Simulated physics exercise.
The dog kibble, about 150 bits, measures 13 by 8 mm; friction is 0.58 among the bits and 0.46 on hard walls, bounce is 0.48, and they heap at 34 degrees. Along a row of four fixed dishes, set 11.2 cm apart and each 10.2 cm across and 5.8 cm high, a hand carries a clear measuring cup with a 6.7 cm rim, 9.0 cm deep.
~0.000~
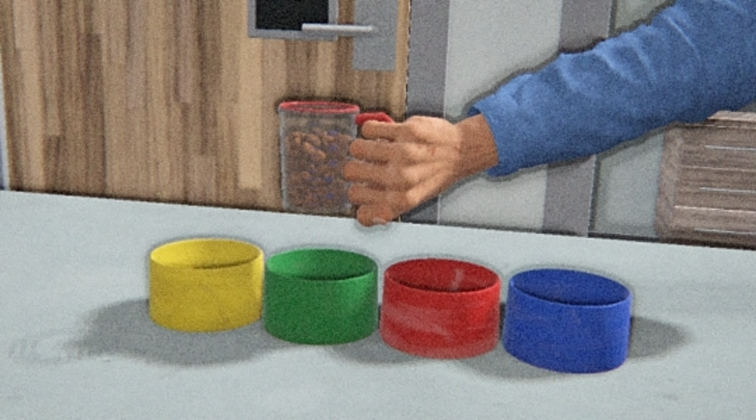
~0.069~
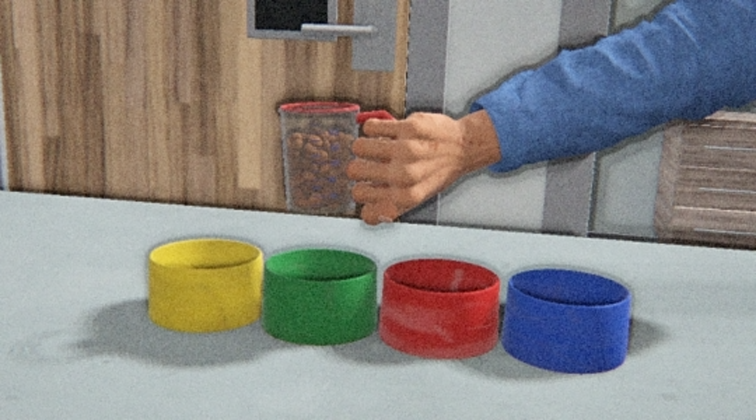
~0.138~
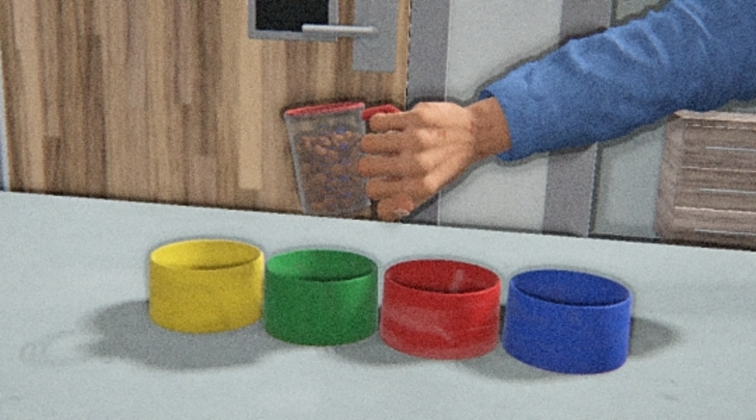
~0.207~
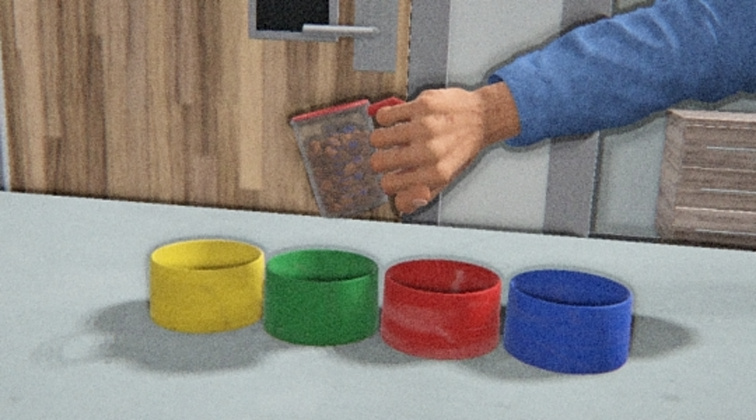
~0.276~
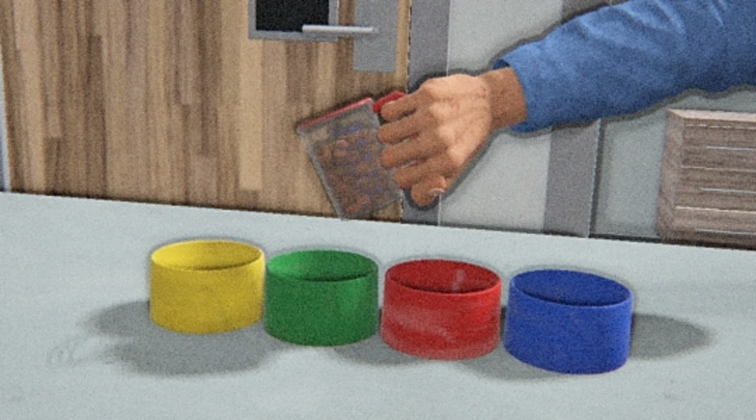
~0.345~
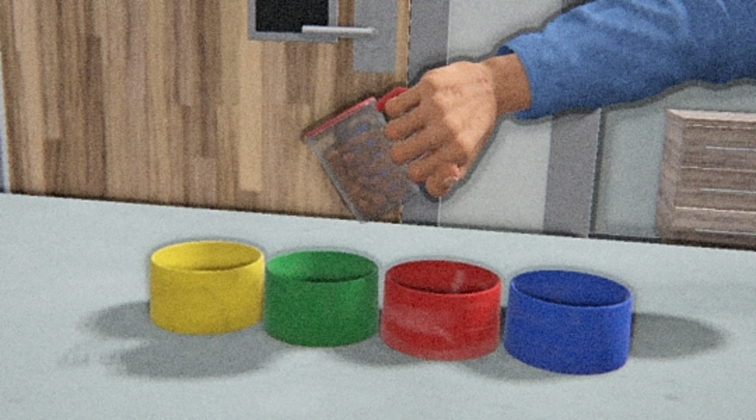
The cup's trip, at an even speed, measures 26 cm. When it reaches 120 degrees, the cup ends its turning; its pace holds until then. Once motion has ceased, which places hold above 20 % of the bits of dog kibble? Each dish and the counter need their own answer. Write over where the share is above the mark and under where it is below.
Red: Over; blue: Under; green: Under; yellow: Under; counter: Under.
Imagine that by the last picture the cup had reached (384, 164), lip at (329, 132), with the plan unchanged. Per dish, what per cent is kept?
Red 0, blue 90, green 0, yellow 0.
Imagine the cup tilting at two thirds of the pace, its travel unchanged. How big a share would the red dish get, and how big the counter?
Red 10; counter 0.
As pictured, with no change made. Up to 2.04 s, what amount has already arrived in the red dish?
I'd put it at about 85 % by that time.
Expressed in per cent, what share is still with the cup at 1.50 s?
Reading: Approx. 10 %.
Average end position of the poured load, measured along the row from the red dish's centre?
Roughly 1 cm away, on the larger-x side.
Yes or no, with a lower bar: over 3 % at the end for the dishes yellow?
Yellow: False.
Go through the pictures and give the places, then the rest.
The first picture shows cup at (318, 157), tilt 0 degrees, lip at (283, 105), moved 0.0 cm; middle of the pieces at (322, 167); yellow dish at (207, 254); green dish at (321, 265); red dish at (442, 276); blue dish at (569, 287).
The second picture shows cup at (321, 158), tilt 2 degrees, lip at (283, 107), moved 0.3 cm; middle of the pieces at (325, 167).
The third picture shows cup at (331, 159), tilt 9 degrees, lip at (288, 113), moved 1.2 cm; middle of the pieces at (336, 168).
The fourth picture shows cup at (342, 160), tilt 17 degrees, lip at (294, 120), moved 2.2 cm; middle of the pieces at (349, 168).
The fifth picture shows cup at (354, 161), tilt 24 degrees, lip at (301, 127), moved 3.2 cm; middle of the pieces at (361, 168).
The sixth picture shows cup at (365, 162), tilt 32 degrees, lip at (308, 136), moved 4.3 cm; middle of the pieces at (373, 169); yellow dish at (208, 257); green dish at (322, 267); red dish at (443, 277); blue dish at (570, 289). Its pace works out near 110 degrees a second; the hand travels 15 cm a second.
After 1.04 s, tilt 110 degrees; cup holds 90 %, red 5 %.
After 1.50 s, tilt 120 degrees; cup holds 10 %, red 80 %.
After 2.04 s, tilt 120 degrees; cup holds 0 %, red 85 %, blue 5 %.
At rest (2.3 s), red 85 %, blue 5 %, green 0 %, yellow 0 %, counter 5 %.
